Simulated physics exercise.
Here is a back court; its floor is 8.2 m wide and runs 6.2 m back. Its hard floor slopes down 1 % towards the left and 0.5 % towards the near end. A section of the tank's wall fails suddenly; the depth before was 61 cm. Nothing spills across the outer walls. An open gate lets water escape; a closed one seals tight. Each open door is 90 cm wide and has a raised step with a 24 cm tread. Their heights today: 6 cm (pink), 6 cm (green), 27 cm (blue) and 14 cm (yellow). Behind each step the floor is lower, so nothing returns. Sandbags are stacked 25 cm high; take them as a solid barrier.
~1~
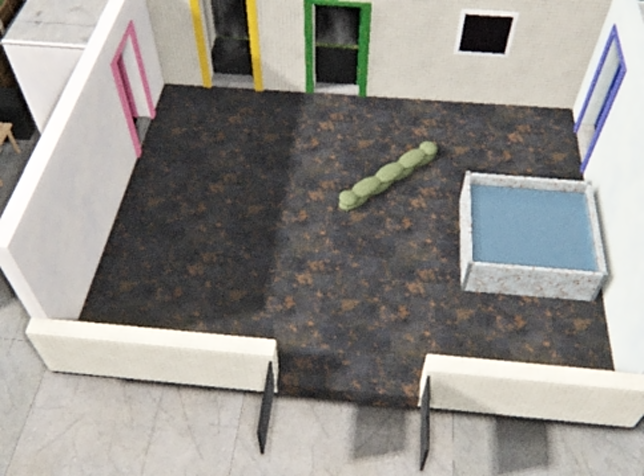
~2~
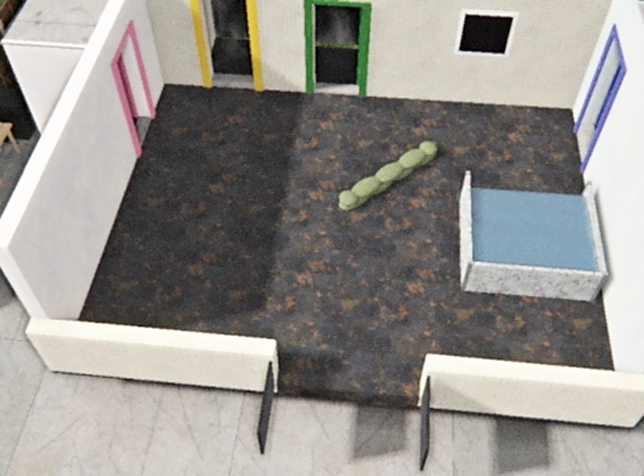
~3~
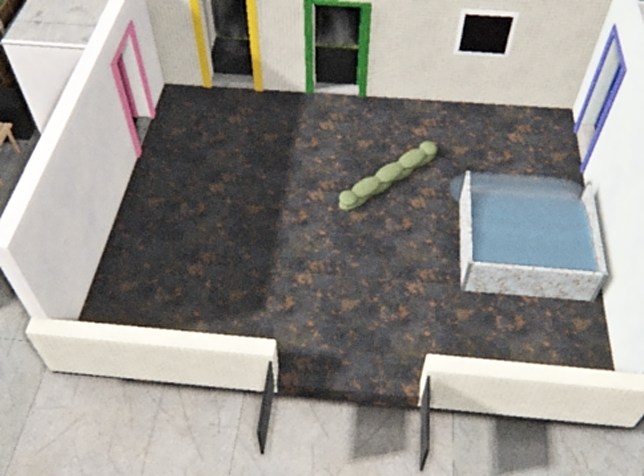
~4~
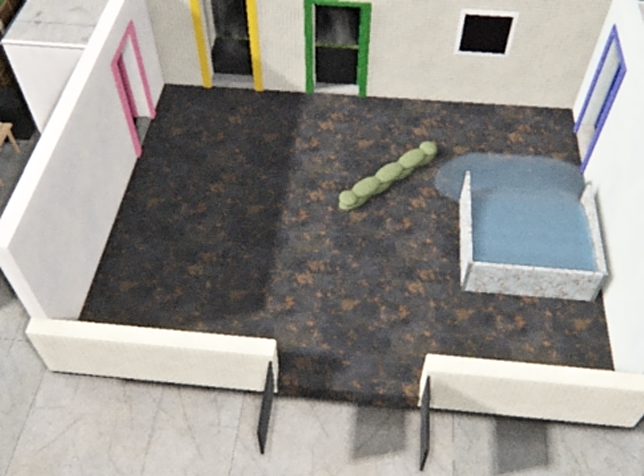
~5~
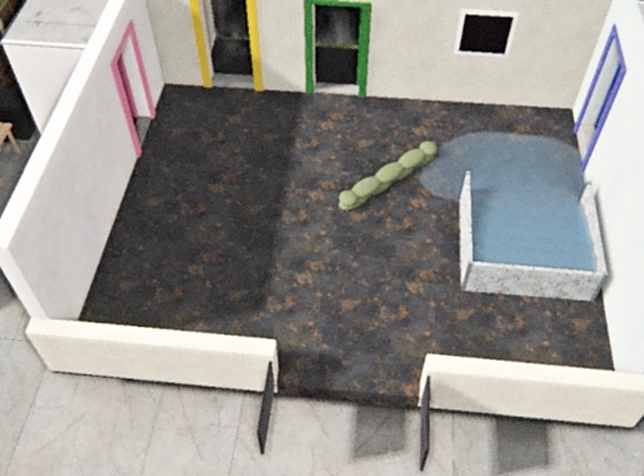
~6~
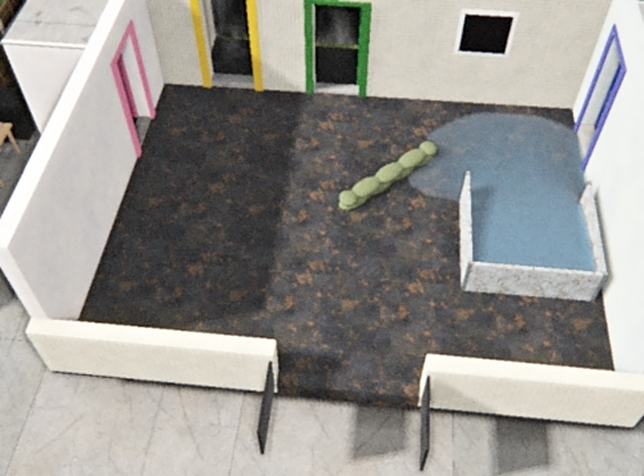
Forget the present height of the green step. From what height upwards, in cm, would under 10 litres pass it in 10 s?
Close to 5 cm is just enough.
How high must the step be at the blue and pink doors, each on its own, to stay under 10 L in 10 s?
Roughly 22 cm at blue and 12.0 cm at pink.
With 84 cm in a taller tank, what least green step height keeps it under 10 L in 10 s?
Then roughly 7.0 cm.
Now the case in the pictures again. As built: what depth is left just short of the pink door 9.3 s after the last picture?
Roughly 7.0 cm deep.
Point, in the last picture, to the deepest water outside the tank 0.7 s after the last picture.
Around (569, 110).
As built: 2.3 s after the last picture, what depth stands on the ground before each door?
In cm: Pink 0, green 7, blue 23, yellow 2.
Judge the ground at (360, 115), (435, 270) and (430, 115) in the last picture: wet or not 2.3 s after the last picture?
In turn: Wet, dry, under water.
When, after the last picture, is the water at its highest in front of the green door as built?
Around 4.0 s.
Then, 0.7 s after the last picture water covers 15 % of the floor, deepest (42 cm) near (569, 110); it has not reached the green door.
Then, 2.3 s after the last picture water covers 30 % of the floor, deepest (24 cm) near (547, 162); 7 cm at the green door, 0 litres in over its 6 cm step.
Then, 9.3 s after the last picture water covers 80 % of the floor, deepest (14 cm) near (89, 291); 2 cm at the green door, 4 litres in over its 6 cm step.
At the green door as built, the water peaked near 8 cm, 4.1 s after the last picture.
Run again over the same 10 s with other heights there, 16 litres in over 4 cm, 6 litres over 5.5 cm. The limit of 10 litres is kept from about 5 cm up.
